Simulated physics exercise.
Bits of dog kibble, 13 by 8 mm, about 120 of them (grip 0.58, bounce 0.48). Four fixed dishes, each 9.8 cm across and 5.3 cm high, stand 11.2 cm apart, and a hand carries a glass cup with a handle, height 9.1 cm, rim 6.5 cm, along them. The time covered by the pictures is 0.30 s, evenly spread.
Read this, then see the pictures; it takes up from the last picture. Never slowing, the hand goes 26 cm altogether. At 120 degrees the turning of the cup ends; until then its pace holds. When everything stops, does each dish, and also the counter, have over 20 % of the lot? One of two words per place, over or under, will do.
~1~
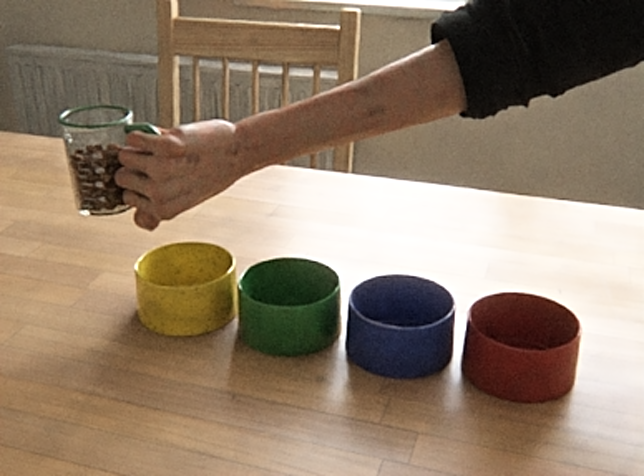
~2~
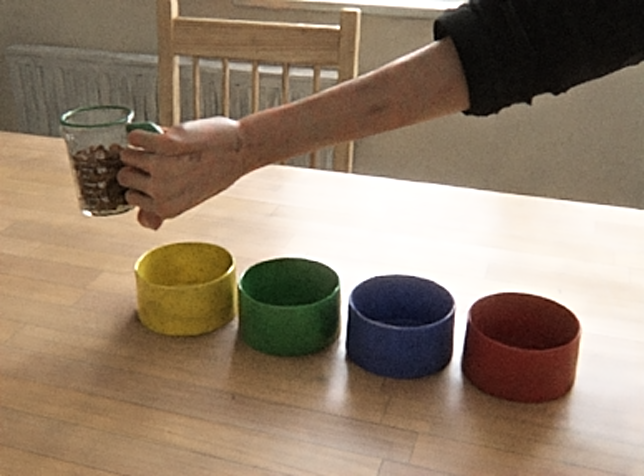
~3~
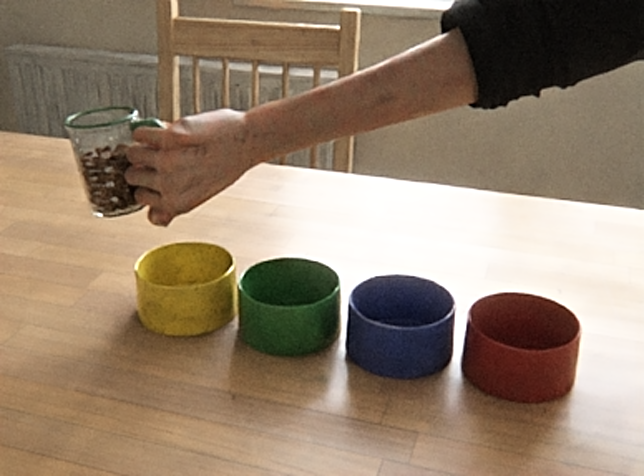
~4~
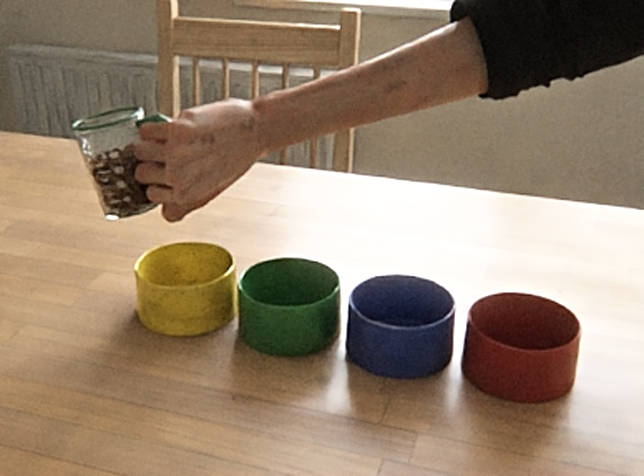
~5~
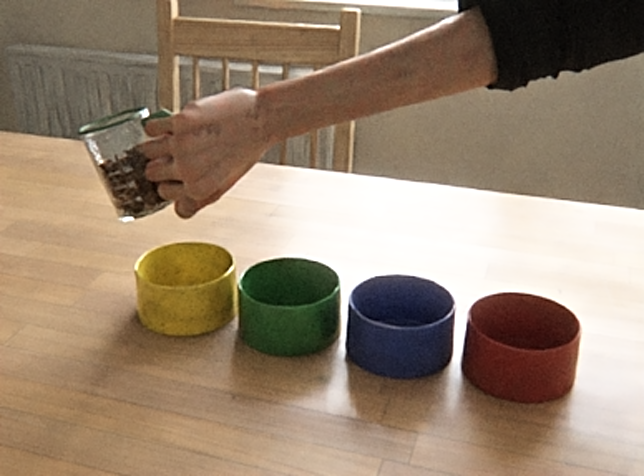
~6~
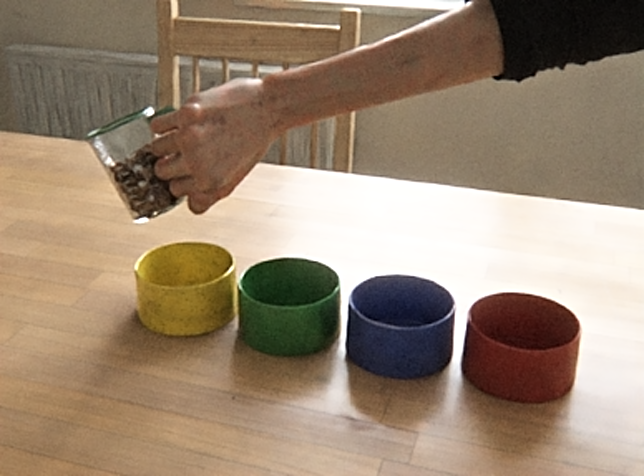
Red - under, blue - under, green - over, yellow - under, counter - under.
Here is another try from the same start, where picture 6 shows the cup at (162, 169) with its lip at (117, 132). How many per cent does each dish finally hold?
Per cent kept: Red 0, blue 0, green 100, yellow 0.
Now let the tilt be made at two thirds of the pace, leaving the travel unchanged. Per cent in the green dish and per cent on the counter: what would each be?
In that case you'd see green at 100 and the counter at 0.
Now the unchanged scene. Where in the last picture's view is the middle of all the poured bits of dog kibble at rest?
Close to pixel (293, 312).
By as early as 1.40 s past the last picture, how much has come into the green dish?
About 90 percent up to now.
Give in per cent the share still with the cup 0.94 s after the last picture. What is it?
Close to 85 in a hundred.
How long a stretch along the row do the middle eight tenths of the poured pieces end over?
It spans roughly 6 centimetres along the row.
Then, 0.56 s after the last picture, tilt 82 degrees; cup holds 100 %.
Then, 0.94 s after the last picture, tilt 119 degrees; cup holds 85 %, green 10 %.
Then, 1.40 s after the last picture, tilt 120 degrees; cup holds 10 %, green 90 %.
In the end, red 0 %, blue 0 %, green 95 %, yellow 0 %, counter 5 %.
